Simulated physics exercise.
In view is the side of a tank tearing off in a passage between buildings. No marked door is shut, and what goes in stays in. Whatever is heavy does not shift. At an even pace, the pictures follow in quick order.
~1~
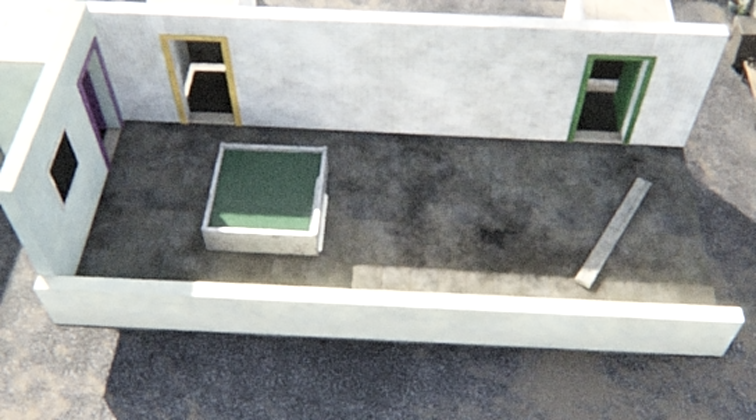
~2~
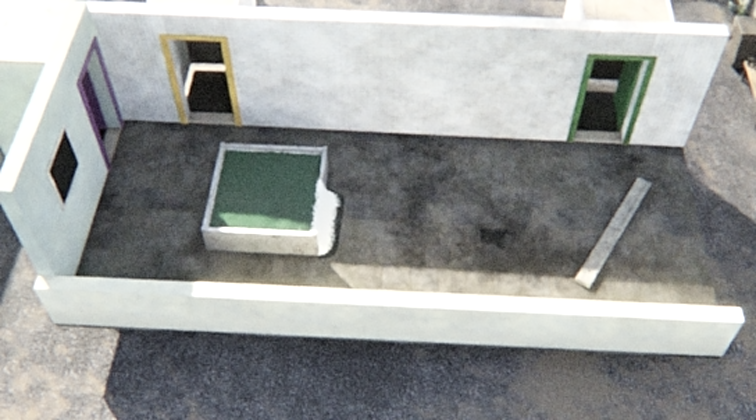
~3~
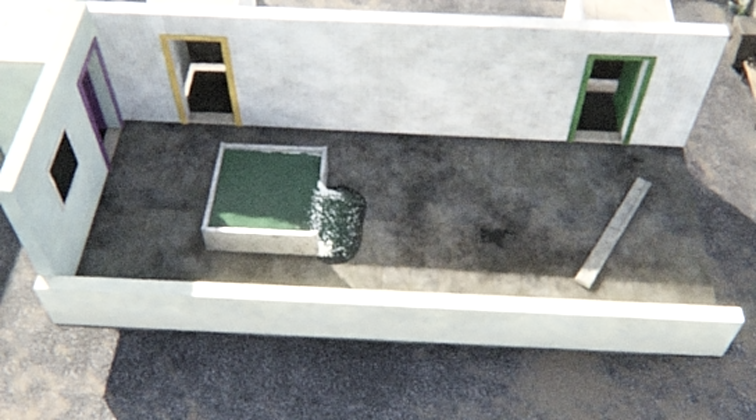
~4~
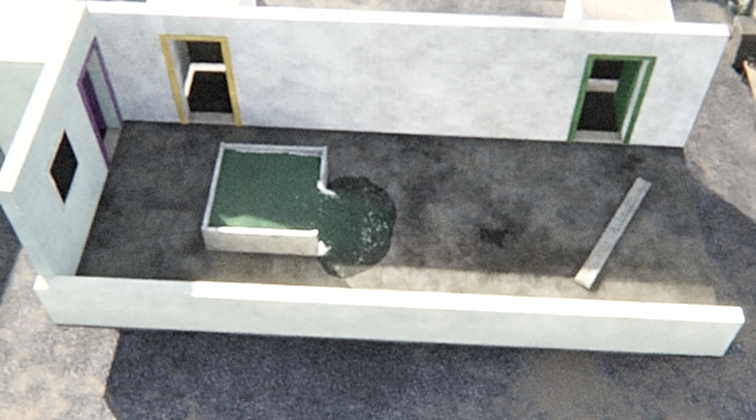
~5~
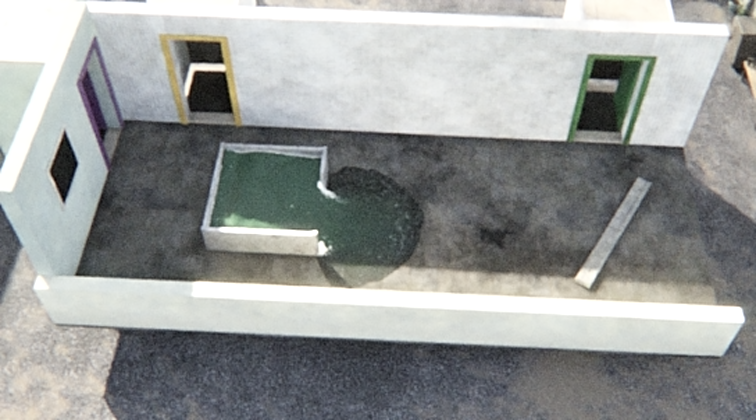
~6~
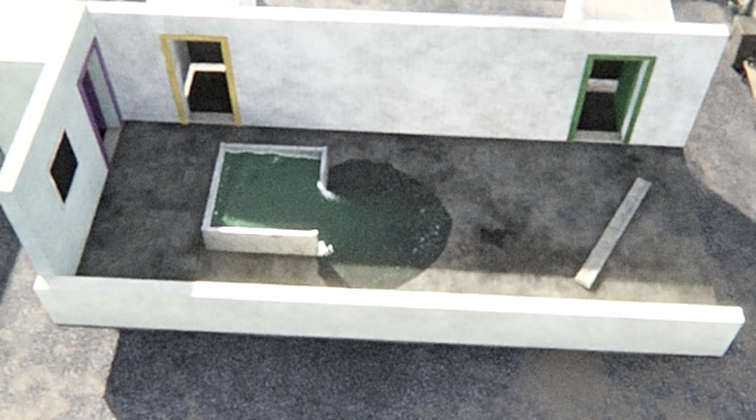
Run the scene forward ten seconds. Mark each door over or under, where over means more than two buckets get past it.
Green door - over; yellow door - under; purple door - under.
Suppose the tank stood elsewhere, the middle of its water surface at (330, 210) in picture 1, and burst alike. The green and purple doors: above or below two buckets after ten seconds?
From what I see, the green door tops the mark and the purple door remains below the mark too.
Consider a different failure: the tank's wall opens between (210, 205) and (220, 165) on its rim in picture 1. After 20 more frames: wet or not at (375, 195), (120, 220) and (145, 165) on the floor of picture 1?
First kept bare, second soaked through, third soaked through.
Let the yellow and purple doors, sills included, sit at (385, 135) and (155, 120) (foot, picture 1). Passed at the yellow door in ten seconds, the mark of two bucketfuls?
The yellow door falls short.
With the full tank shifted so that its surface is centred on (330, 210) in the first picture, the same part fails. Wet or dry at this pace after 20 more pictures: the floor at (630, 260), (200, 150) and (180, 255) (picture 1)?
My reading is hit by the flood first, missed by the flood next and missed by the flood last.
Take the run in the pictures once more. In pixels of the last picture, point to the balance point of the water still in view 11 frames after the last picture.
My pick is pixel (368, 226).
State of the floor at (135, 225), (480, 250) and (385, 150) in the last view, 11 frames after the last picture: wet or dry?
Lab note, in the order given: Unwetted, wet through, unwetted.
A moment on, water covers 25 % of the floor; the green door not reached, the yellow door not reached, the purple door not reached.
Next, water covers 40 % of the floor; the green door not reached, the yellow door not reached, the purple door not reached.
Then, water covers 55 % of the floor; the green door wet at the sill, nothing in, the yellow door not reached, the purple door not reached.
Later, water covers 50 % of the floor; the green door over two buckets in, the yellow door not reached, the purple door not reached.
In the end, water covers 45 % of the floor; the green door over two buckets in, the yellow door not reached, the purple door not reached.
